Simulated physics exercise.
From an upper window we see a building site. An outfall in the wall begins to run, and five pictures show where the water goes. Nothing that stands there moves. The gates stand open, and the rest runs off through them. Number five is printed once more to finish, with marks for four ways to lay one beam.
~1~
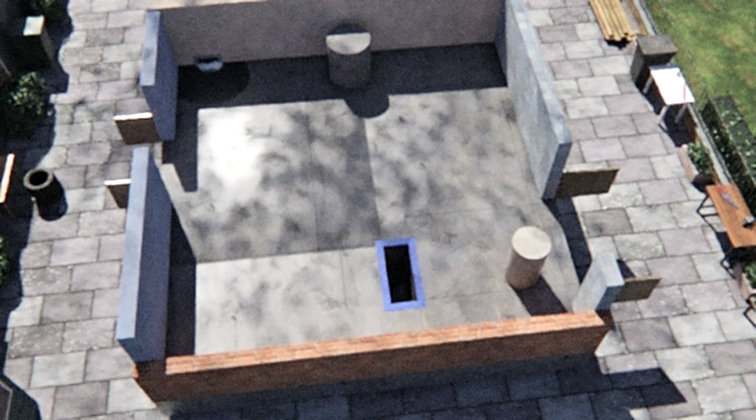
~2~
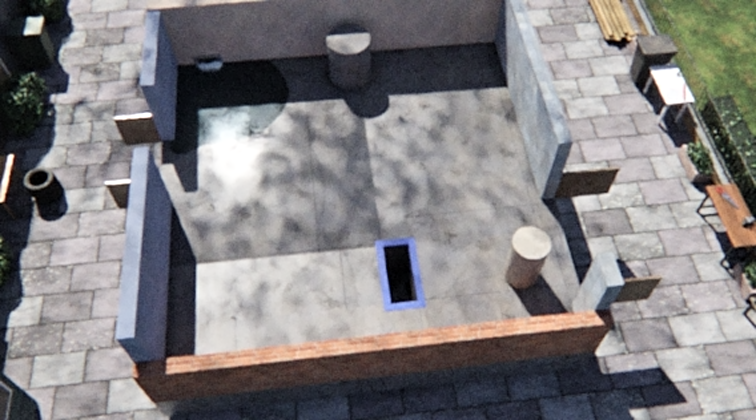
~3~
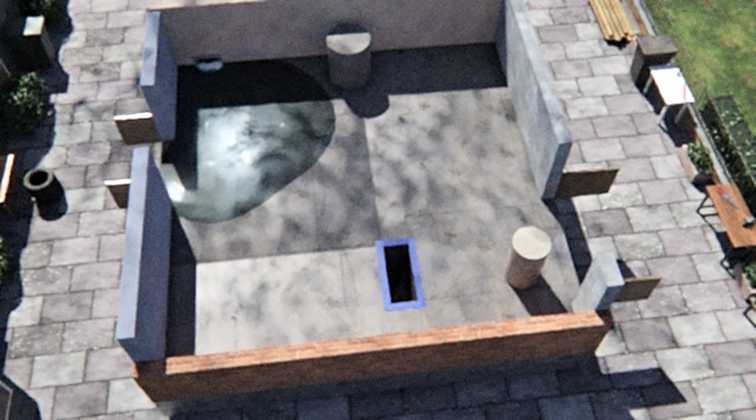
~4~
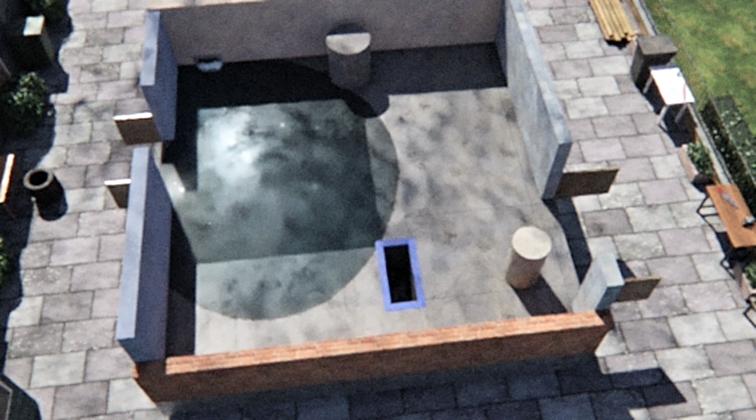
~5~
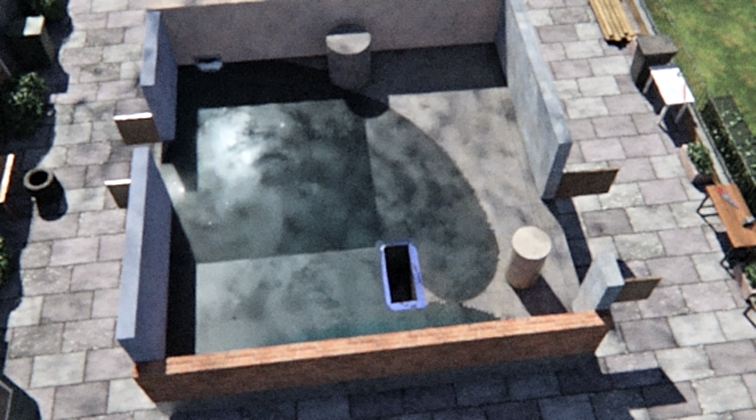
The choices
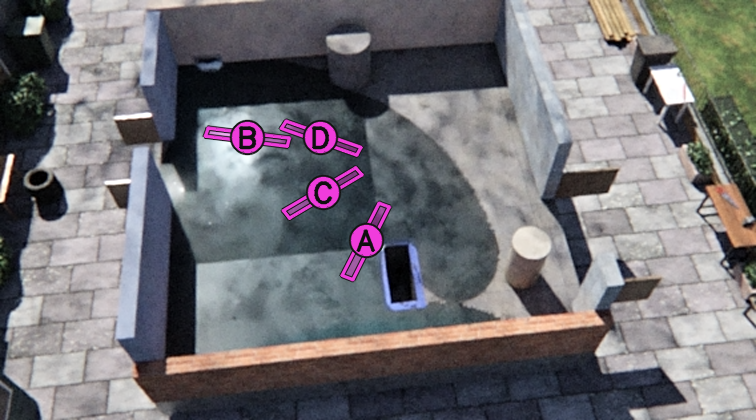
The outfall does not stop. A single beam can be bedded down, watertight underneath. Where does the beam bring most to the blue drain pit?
Choose D.
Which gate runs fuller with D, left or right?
More leaves on the right.
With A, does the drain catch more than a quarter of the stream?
No.
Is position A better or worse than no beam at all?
Worse.
On the marked copy, A from (347, 277) to (384, 205); B from (206, 132) to (288, 142); C from (286, 214) to (358, 171); D from (283, 124) to (358, 151).
Choosing A, about 17 % of the stream runs into the blue drain pit, about 82 % out by the gates.
Choosing B, about 22 % of the stream runs into the blue drain pit, about 78 % out by the gates.
Choosing C, about 20 % of the stream runs into the blue drain pit, about 79 % out by the gates.
Choosing D, about 30 % of the stream runs into the blue drain pit, about 70 % out by the gates.
